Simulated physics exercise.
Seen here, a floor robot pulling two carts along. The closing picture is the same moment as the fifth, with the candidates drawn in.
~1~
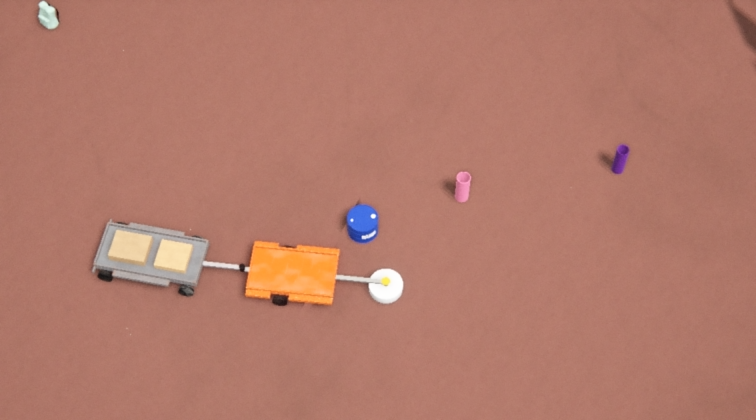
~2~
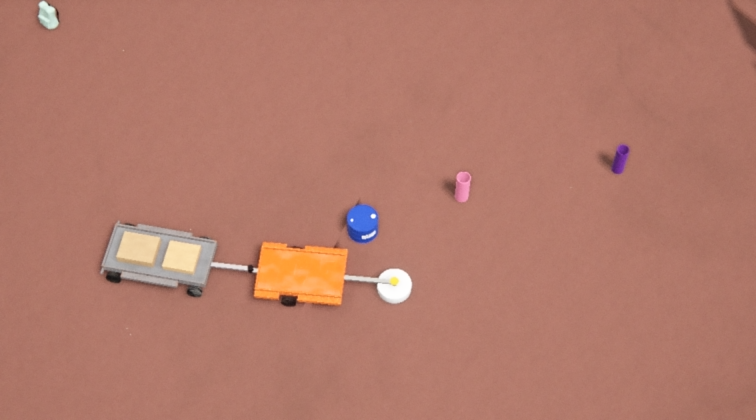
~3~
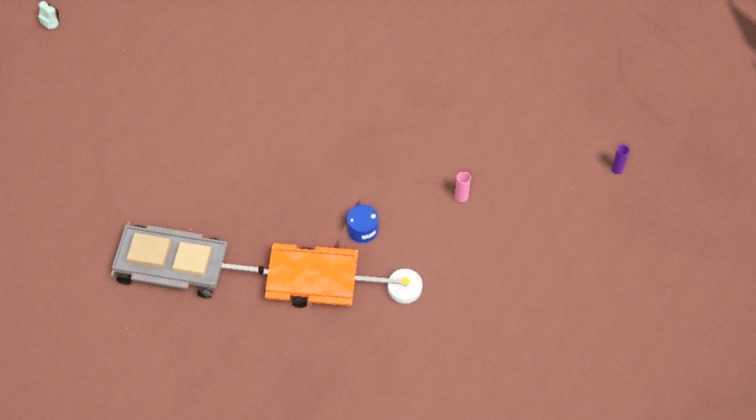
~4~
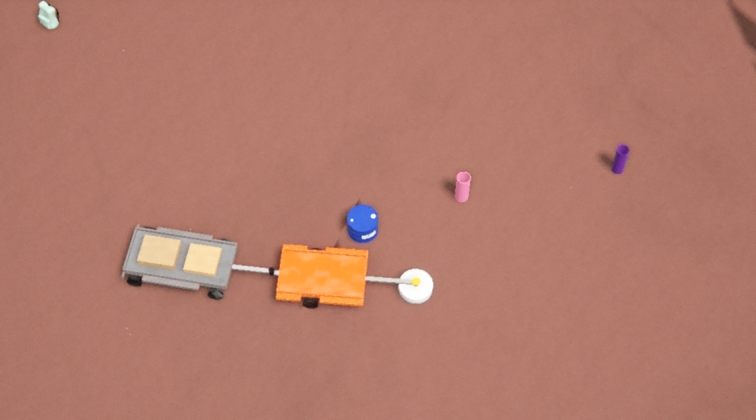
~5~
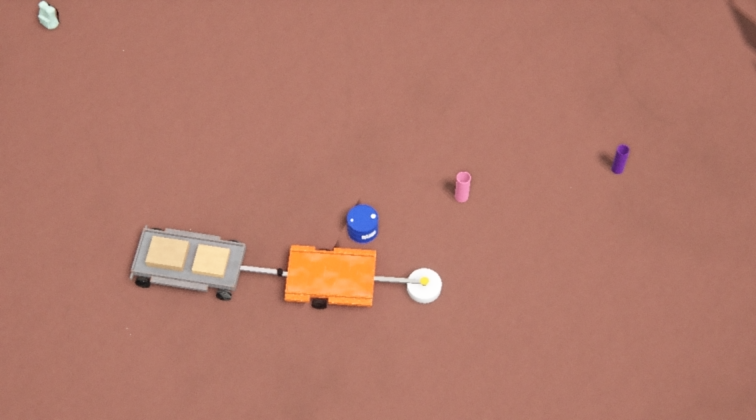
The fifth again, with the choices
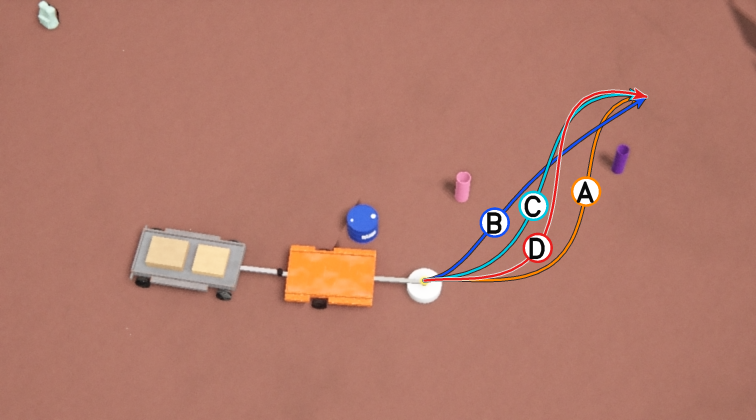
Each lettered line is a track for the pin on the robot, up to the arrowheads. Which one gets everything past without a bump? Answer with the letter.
Route D.
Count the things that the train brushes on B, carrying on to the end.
In all, two.
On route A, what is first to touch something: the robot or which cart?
The orange cart touches first.
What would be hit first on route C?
First the pink post.
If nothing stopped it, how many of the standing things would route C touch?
In all, one.
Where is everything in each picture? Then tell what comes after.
The first frame shows robot (386, 285); orange cart (293, 272); grey cart (152, 254).
The second frame shows robot (394, 285); orange cart (301, 273); grey cart (160, 255); blue tub (363, 230).
The third frame shows robot (405, 285); orange cart (312, 273); grey cart (170, 257); purple post (617, 169).
The fourth frame shows robot (416, 285); orange cart (323, 274); grey cart (181, 258); pink post (462, 197).
The fifth frame shows robot (424, 285); orange cart (331, 275); grey cart (189, 259); blue tub (363, 230); pink post (462, 197); purple post (617, 169).
On the marked copy, A from (425, 280) via (579, 222) to (645, 97); B from (425, 280) via (531, 182) to (646, 97); C from (425, 280) via (541, 186) to (643, 96); D from (425, 280) via (555, 192) to (646, 97).
Following D. Soon after the start, robot (541, 244), last cart (315, 273).
Later, robot (564, 135), last cart (422, 266).
In the end, robot (645, 102), last cart (488, 217); nothing has been touched.
As for the rest, A meets the purple post; B meets the pink post and blue tub; C meets the pink post.
